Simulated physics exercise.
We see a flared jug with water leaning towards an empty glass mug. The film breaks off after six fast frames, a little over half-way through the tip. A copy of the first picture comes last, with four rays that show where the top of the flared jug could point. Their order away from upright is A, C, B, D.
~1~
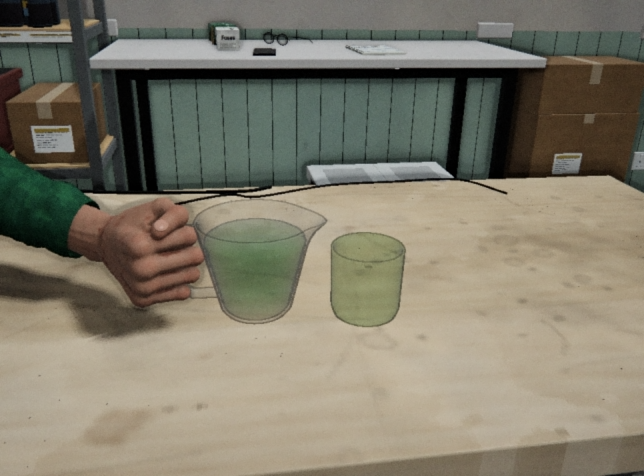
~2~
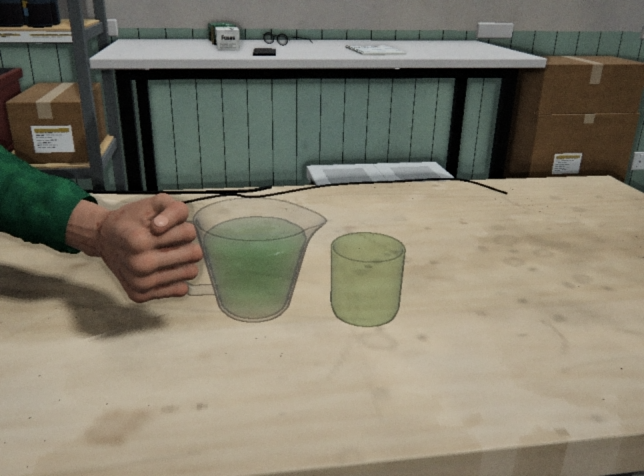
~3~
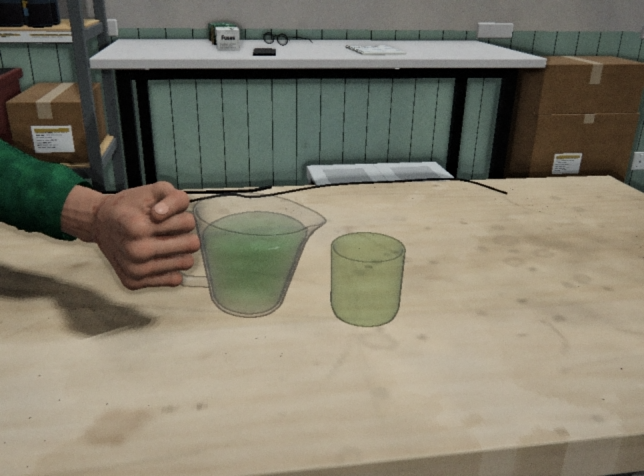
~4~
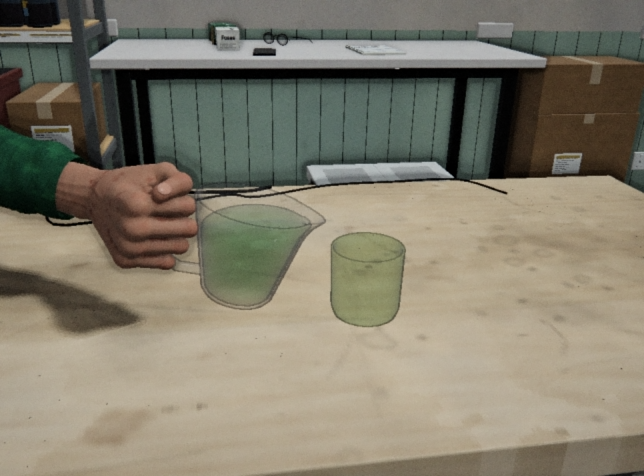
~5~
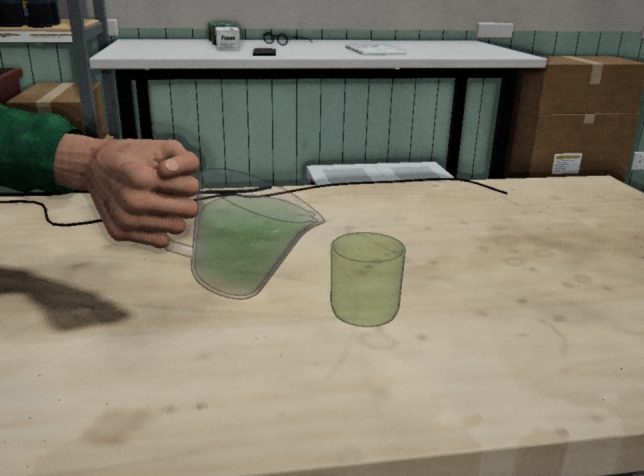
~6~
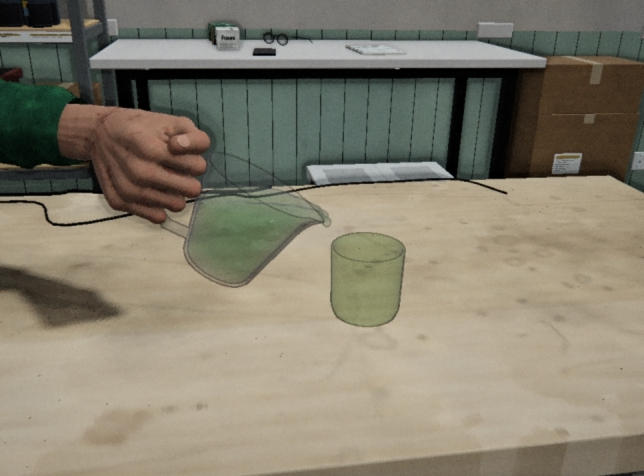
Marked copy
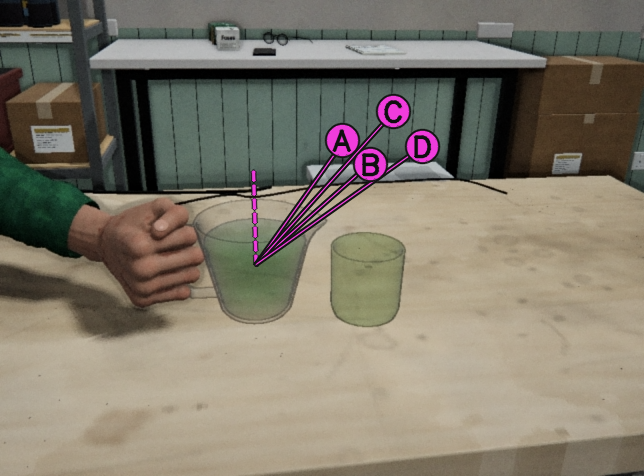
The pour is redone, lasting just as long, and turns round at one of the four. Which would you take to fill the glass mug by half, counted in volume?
C.
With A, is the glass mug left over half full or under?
Under half.
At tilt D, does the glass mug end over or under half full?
Over half.
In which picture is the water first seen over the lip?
Picture 6.
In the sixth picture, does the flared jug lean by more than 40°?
No, it does not.
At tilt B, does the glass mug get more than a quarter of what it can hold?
Yes, clearly.
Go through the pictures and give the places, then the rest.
The first frame shows upright, lip at (325, 219); rim of the glass mug round (368, 246); nothing has left yet.
The second frame shows upright, lip at (325, 219); nothing has left yet.
The third frame shows tipped about 6°, lip at (324, 219); nothing has left yet.
The fourth frame shows tipped about 13°, lip at (324, 219); nothing has left yet.
The fifth frame shows tipped about 21°, lip at (324, 219); nothing has left yet.
The sixth frame shows tipped about 30°, lip at (323, 219); water is over the lip, down to (323, 219).
In magenta, A at (333, 155); B at (356, 175); C at (382, 124); D at (409, 155).
With A, the glass mug ends with about 33 % of what it can hold.
With B, the glass mug ends with about 69 % of what it can hold.
With C, the glass mug ends with about 49 % of what it can hold.
With D, the glass mug ends with about 88 % of what it can hold.
